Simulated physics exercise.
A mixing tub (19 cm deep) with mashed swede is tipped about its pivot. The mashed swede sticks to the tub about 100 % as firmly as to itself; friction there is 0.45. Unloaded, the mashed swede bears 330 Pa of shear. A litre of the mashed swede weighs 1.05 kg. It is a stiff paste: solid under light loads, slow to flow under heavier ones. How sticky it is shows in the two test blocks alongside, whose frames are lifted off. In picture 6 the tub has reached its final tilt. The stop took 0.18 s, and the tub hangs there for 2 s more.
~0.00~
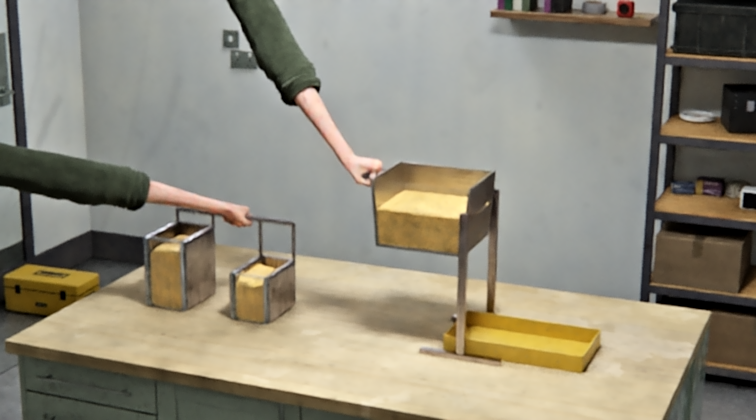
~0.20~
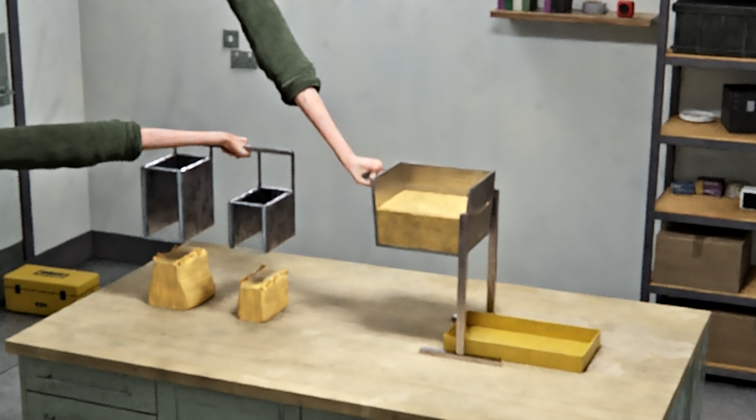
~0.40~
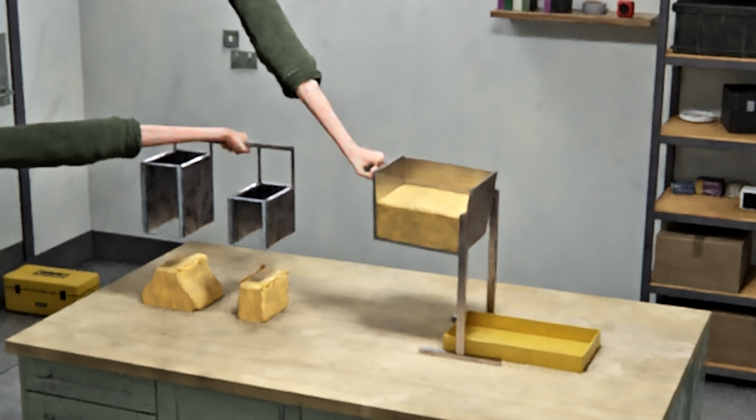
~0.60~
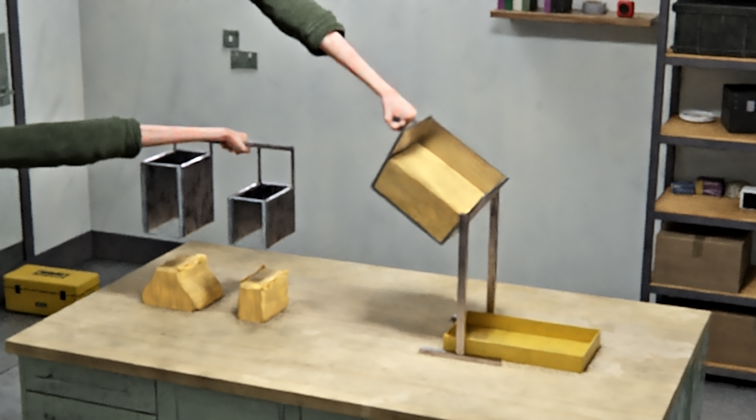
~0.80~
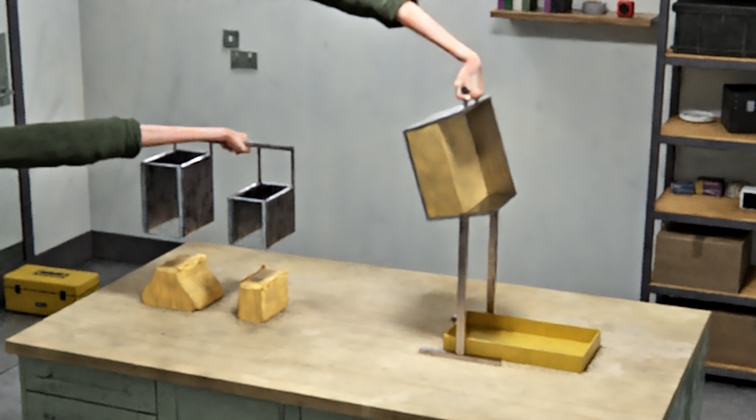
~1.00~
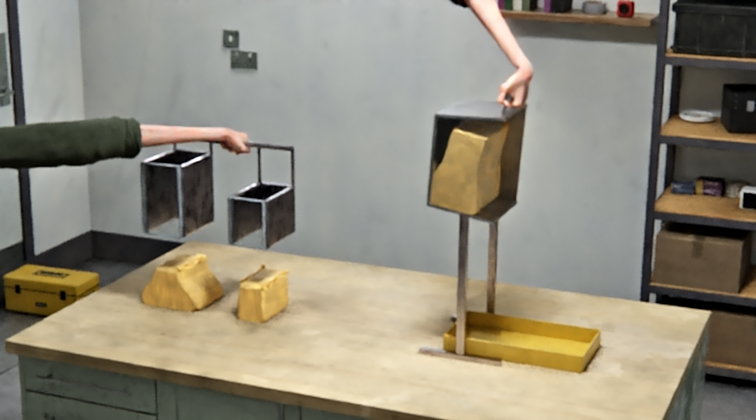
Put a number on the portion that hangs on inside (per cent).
Close to 46 per cent.
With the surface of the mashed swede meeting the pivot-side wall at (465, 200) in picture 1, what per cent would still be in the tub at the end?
It would be near 30 %.
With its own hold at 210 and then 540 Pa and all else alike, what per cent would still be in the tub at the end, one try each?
In turn about 35 %, 55 %.
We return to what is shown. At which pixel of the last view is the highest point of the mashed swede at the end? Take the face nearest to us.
Near (451, 185).
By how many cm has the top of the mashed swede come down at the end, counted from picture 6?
Roughly 15 cm.
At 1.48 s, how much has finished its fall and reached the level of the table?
Some 50 per cent.
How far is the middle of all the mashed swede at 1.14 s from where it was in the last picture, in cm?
Roughly 8 cm.
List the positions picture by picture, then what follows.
In the first picture, handle-side rim at (374, 180), tilt 0 degrees; highest point of the mashed swede at (380, 209); test blocks 19 cm, 12 cm high (left to right).
In the second picture, handle-side rim at (374, 180), tilt 0 degrees; highest point of the mashed swede at (380, 209); test blocks 16 cm, 12 cm high (left to right).
In the third picture, handle-side rim at (376, 174), tilt 4 degrees; highest point of the mashed swede at (381, 203); test blocks 13 cm, 12 cm high (left to right).
In the fourth picture, handle-side rim at (404, 133), tilt 34 degrees; highest point of the mashed swede at (393, 161); test blocks 13 cm, 12 cm high (left to right).
In the fifth picture, handle-side rim at (466, 113), tilt 73 degrees; highest point of the mashed swede at (438, 125); test blocks 13 cm, 12 cm high (left to right).
In the sixth picture, handle-side rim at (503, 122), tilt 94 degrees; highest point of the mashed swede at (456, 131); test blocks 13 cm, 12 cm high (left to right).
By 1.14 s, the tub is at 94 degrees and holds 83 %.
By 1.31 s, the tub is at 94 degrees and holds 47 %.
By 1.48 s, the tub is at 94 degrees and holds 46 %.
By 1.65 s, the tub is at 94 degrees and holds 46 %.
By 3.00 s, at the end, the tub is at 94 degrees and holds 46 %.
